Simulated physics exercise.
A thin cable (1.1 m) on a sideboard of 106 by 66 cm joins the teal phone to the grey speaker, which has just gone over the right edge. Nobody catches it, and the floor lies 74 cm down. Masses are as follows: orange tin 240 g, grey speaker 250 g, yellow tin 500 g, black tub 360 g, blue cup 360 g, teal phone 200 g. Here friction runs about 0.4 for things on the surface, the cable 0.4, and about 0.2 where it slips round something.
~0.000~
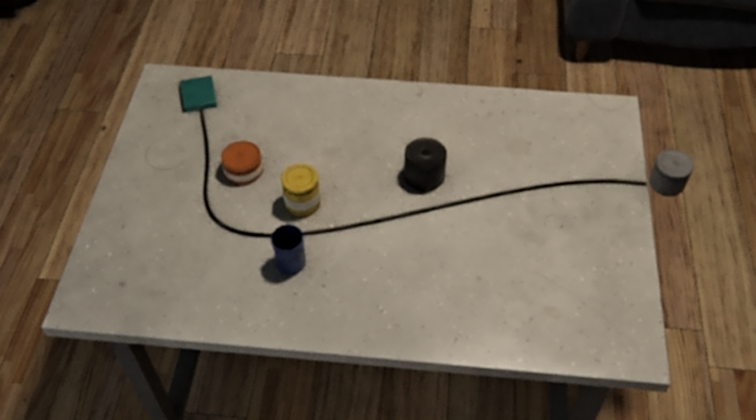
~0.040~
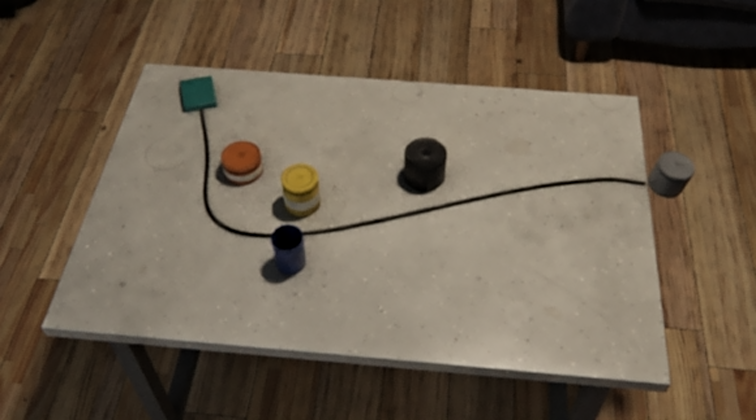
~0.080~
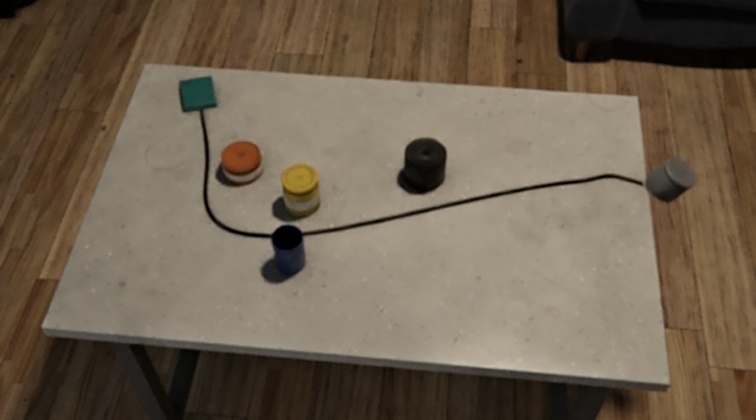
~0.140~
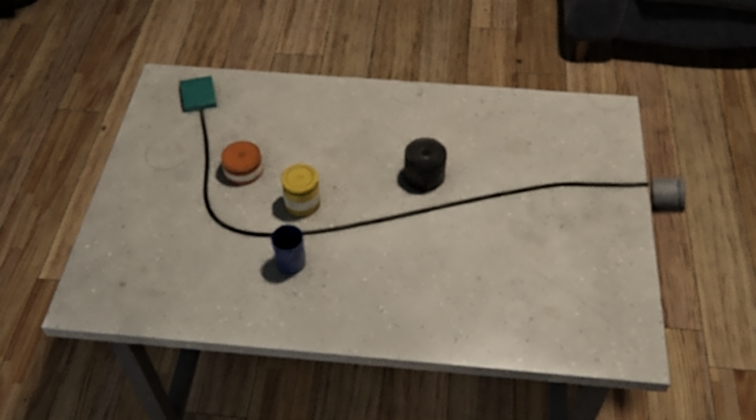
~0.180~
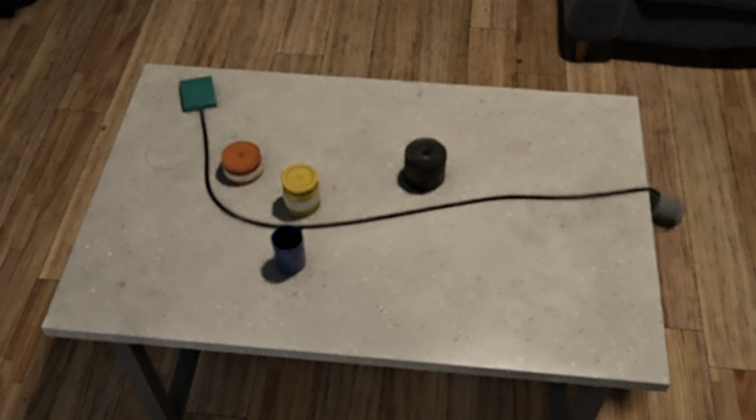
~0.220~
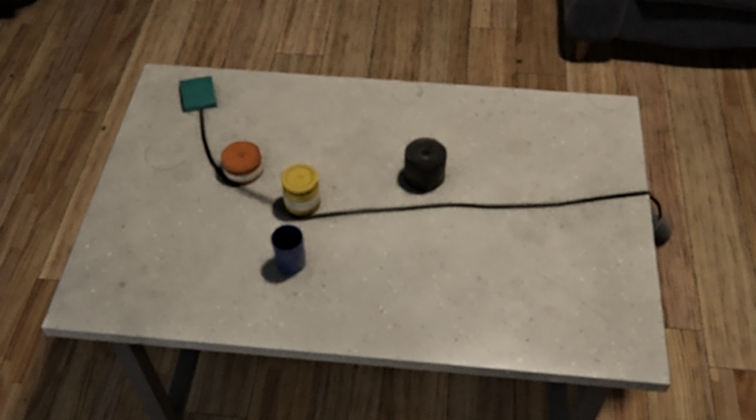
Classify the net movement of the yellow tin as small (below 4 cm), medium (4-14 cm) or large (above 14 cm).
Small.
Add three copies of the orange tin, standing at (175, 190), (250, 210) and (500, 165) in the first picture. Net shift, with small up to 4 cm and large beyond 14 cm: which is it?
Taken in order, they show only a little movement, a medium amount of movement, and finally only a little movement.
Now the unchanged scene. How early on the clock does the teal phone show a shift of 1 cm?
For the teal phone, 0.28 seconds.
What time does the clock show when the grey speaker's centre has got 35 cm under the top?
Not at all.
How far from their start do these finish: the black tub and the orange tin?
The black tub ends up 0 cm from where it began, and the orange tin 2 cm.
After 0.5 s, the cable's tail end at (216, 134); grey speaker over the edge, teal phone 8 cm off its start, orange tin 2 cm off its start.
After 0.7 s, the cable's tail end at (220, 145); teal phone 11 cm off its start, grey speaker over the edge, orange tin 2 cm off its start.
After 1.0 s, the cable's tail end at (224, 152); teal phone 13 cm off its start at (215, 133), grey speaker over the edge, orange tin 2 cm off its start at (251, 150).
After 1.2 s, the cable's tail end at (225, 155); teal phone 14 cm off its start, grey speaker over the edge, orange tin 2 cm off its start.
After 2.4 s, the cable's tail end at (225, 155); yellow tin 0 cm off its start at (300, 176), teal phone 14 cm off its start at (217, 136), grey speaker over the edge, orange tin 2 cm off its start at (251, 150).
